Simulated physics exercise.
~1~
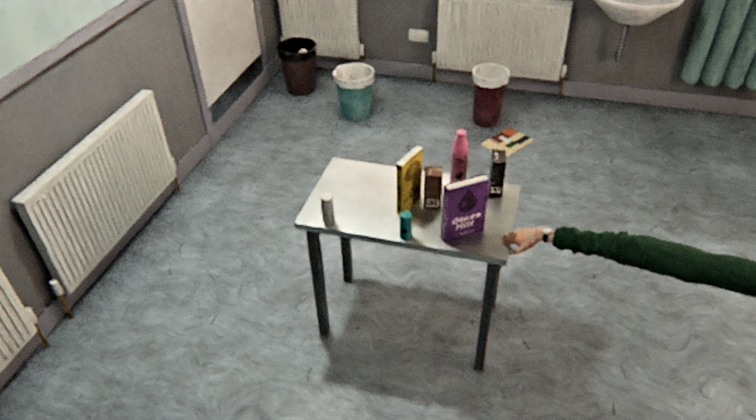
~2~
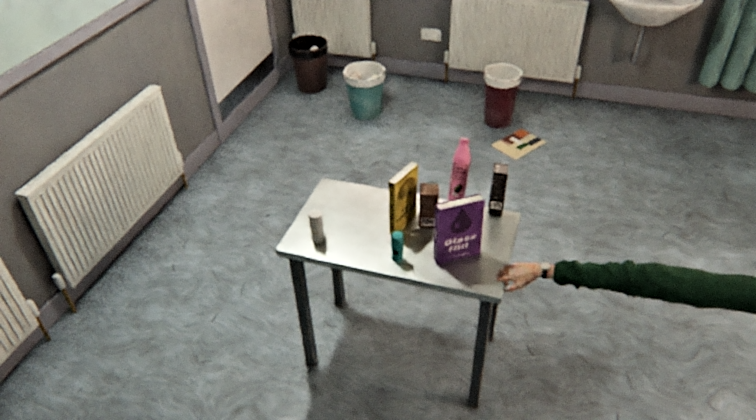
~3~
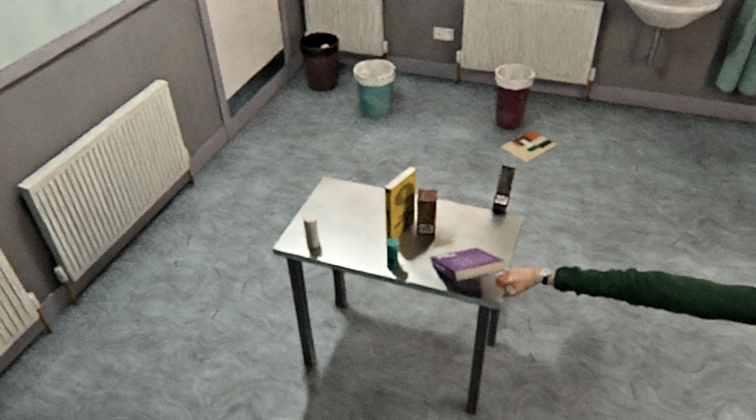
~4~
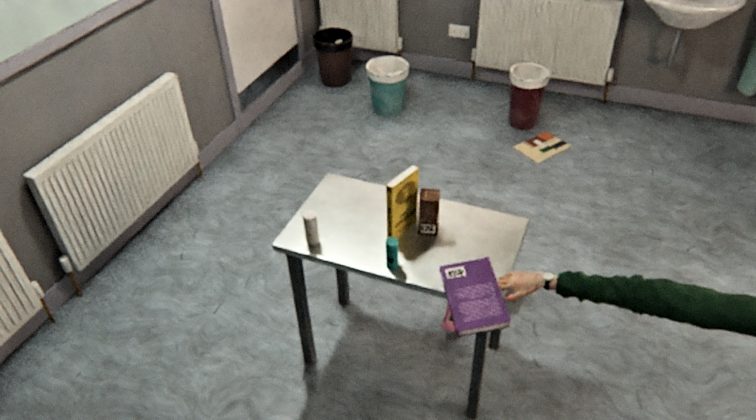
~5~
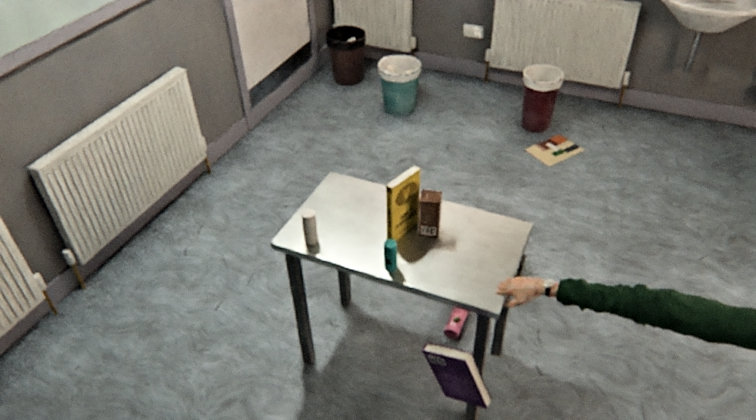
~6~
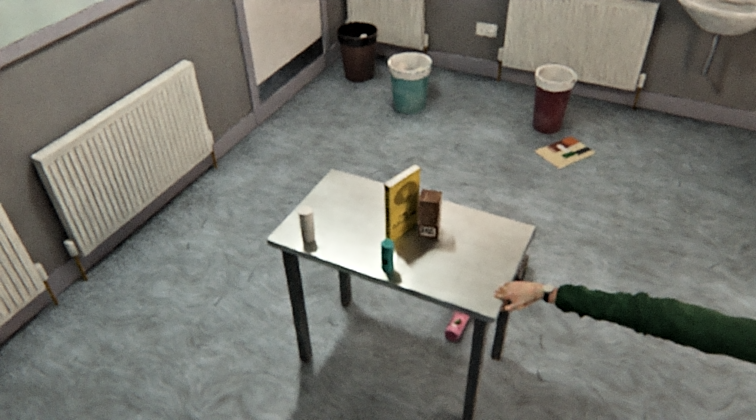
To begin with, a green-sleeved hand grips the right end of a small metal table holding books, cartons, a pink bottle, a white shaker and a turquoise one. The table shifts towards the viewer and stops, leaving the pink bottle and the black carton going over the far side. Next, the purple book tips flat near the hand, slides over the near right corner and drops out of sight. Finally, the pink bottle lies on the floor beneath the table, while the yellow book, brown carton and both shakers still stand on top.
